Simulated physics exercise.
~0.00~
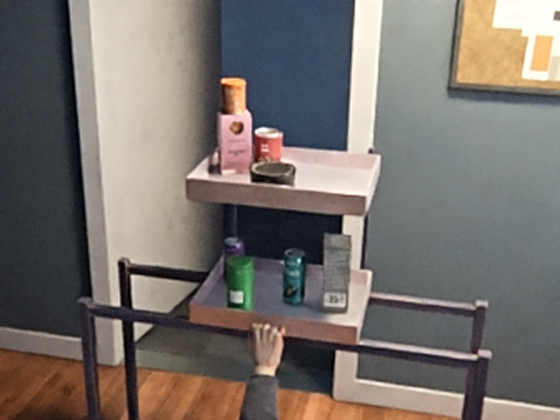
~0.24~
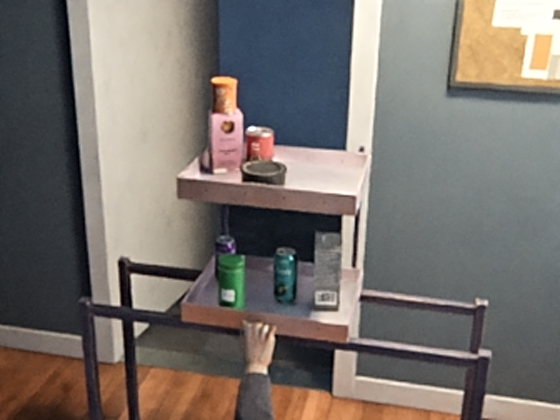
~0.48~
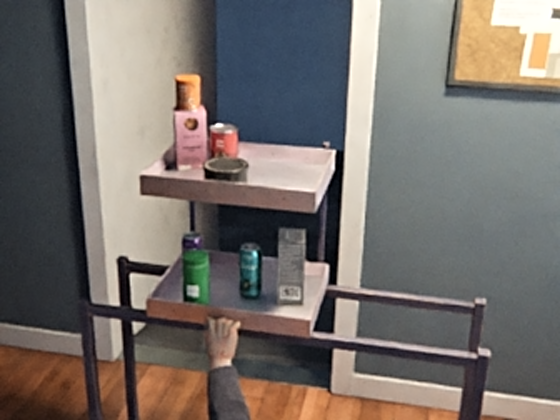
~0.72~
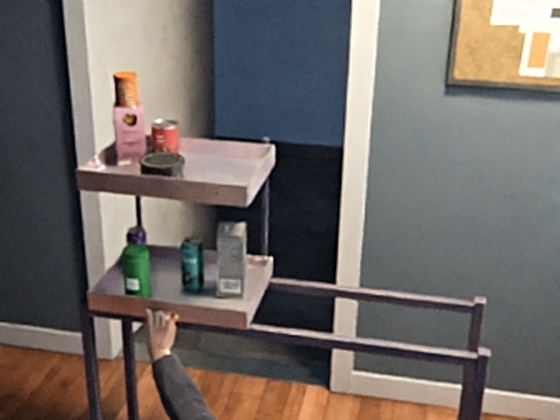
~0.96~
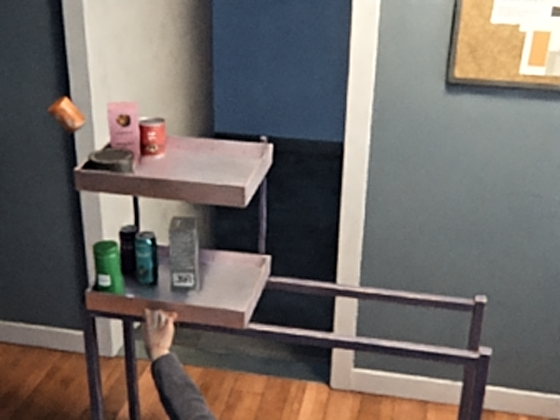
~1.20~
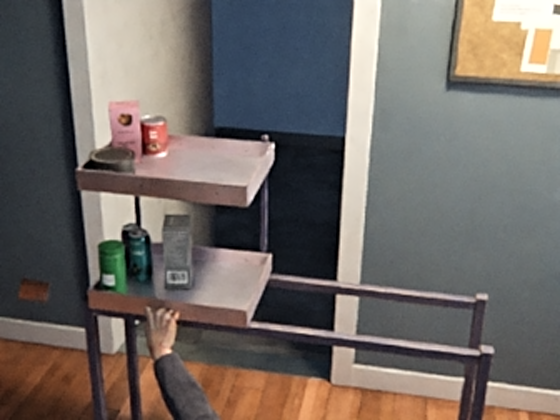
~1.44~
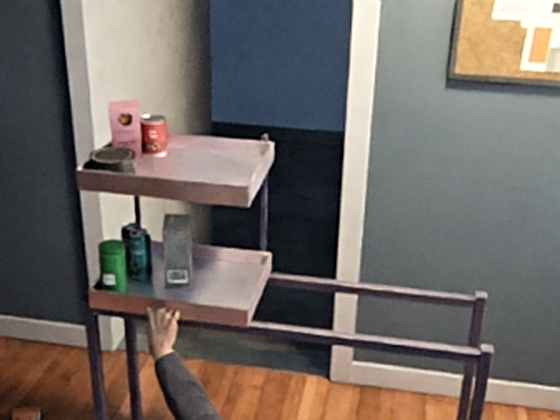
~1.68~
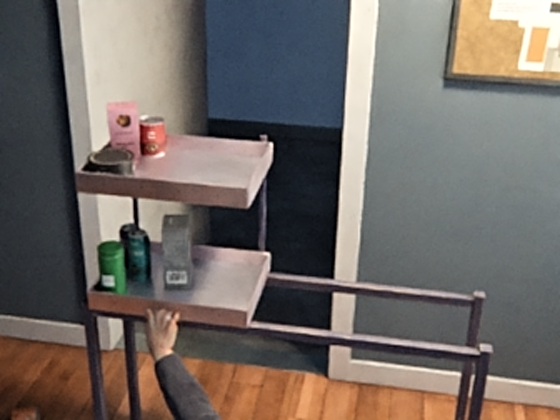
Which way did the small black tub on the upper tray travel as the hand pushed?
The black tub travelled to the left along with the tray.
